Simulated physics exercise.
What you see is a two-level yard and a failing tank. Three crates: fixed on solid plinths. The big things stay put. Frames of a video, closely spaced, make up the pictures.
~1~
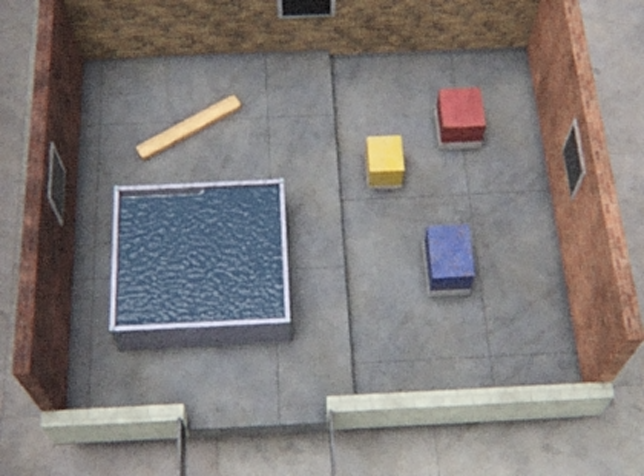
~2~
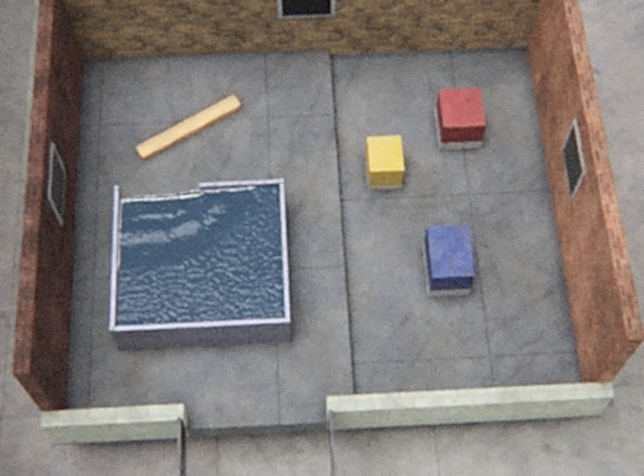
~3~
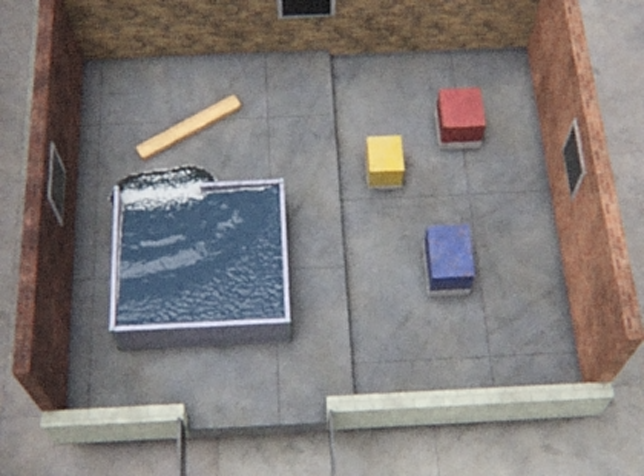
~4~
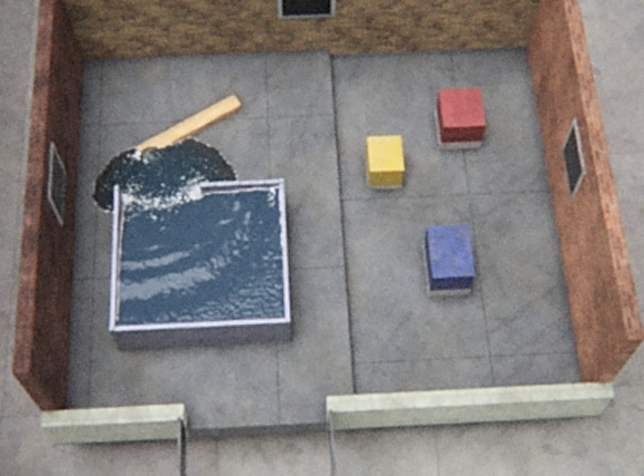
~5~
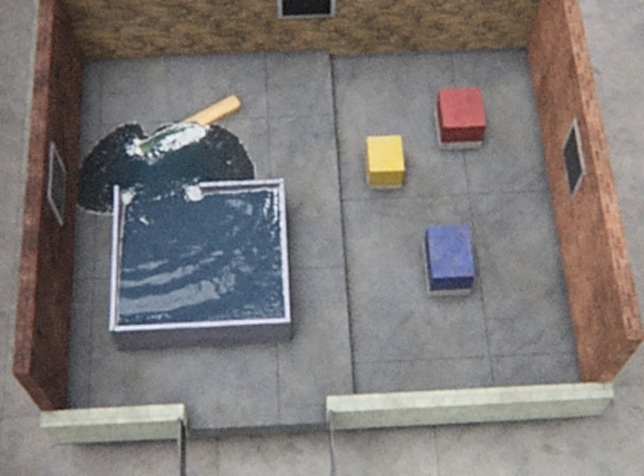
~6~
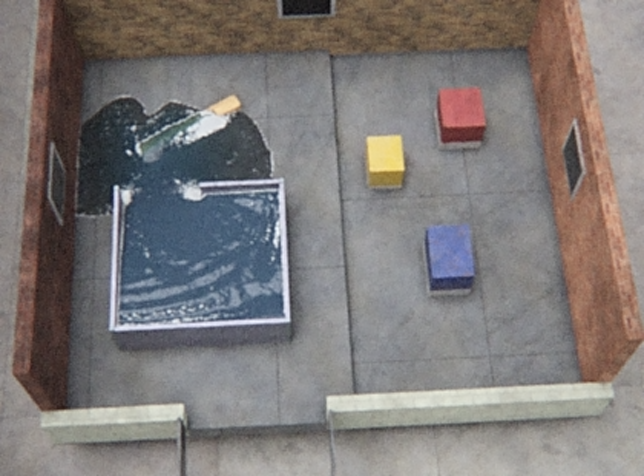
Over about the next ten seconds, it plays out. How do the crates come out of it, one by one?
In order: The red crate gets caught by the water. The blue crate doesn't get caught by the water. The yellow crate gets caught by the water.
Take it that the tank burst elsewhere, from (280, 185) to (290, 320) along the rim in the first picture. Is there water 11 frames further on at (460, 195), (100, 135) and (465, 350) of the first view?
Spot one: Reached by the flood. Spot two: Spared by the leak. Spot three: Reached by the flood.
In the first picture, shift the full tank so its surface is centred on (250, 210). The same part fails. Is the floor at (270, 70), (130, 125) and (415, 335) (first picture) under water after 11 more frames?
Submerged, submerged, untouched.
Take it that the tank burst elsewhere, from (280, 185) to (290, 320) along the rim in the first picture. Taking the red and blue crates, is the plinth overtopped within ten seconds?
Note: Red crate is overtopped; blue crate is overtopped.
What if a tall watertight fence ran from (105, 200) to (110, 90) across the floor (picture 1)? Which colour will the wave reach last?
Looks like the blue crate.
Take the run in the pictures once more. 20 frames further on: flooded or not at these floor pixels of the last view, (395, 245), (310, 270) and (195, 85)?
Going through them one by one, the first is spared, the second spared and the third waterlogged.
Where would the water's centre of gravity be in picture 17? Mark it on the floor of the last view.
Close to (188, 210), I reckon.
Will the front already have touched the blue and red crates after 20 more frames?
Quick answer: Blue, not wet; red, wetted.
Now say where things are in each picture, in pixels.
The first frame shows the water tank at (200, 255) is whole and still.
In the second frame, the front is at a hidden place, out from the gap on the water tank's far side.
In the third frame, the front is at (203, 174), out from the gap on the water tank's far side.
In the fourth frame, the front is at (189, 142), out from the gap on the water tank's far side.
In the fifth frame, water pours out on the water tank's far side and has run to (212, 126).
In the sixth frame, water pours out on the water tank's far side and has run to (119, 102).
A moment on, water covers 20 % of the floor; the red crate not reached, the blue crate not reached, the yellow crate not reached.
Next, water covers 30 % of the floor; the red crate not reached, the blue crate not reached, the yellow crate not reached.
Then, water covers 40 % of the floor; the red crate water round its plinth, the blue crate not reached, the yellow crate water round its plinth.
Later, water covers 70 % of the floor; the red crate water round its plinth, the blue crate water round its plinth, the yellow crate water round its plinth.
In the end, water covers 95 % of the floor; the red crate was topped, the blue crate stayed above the water, the yellow crate was topped.
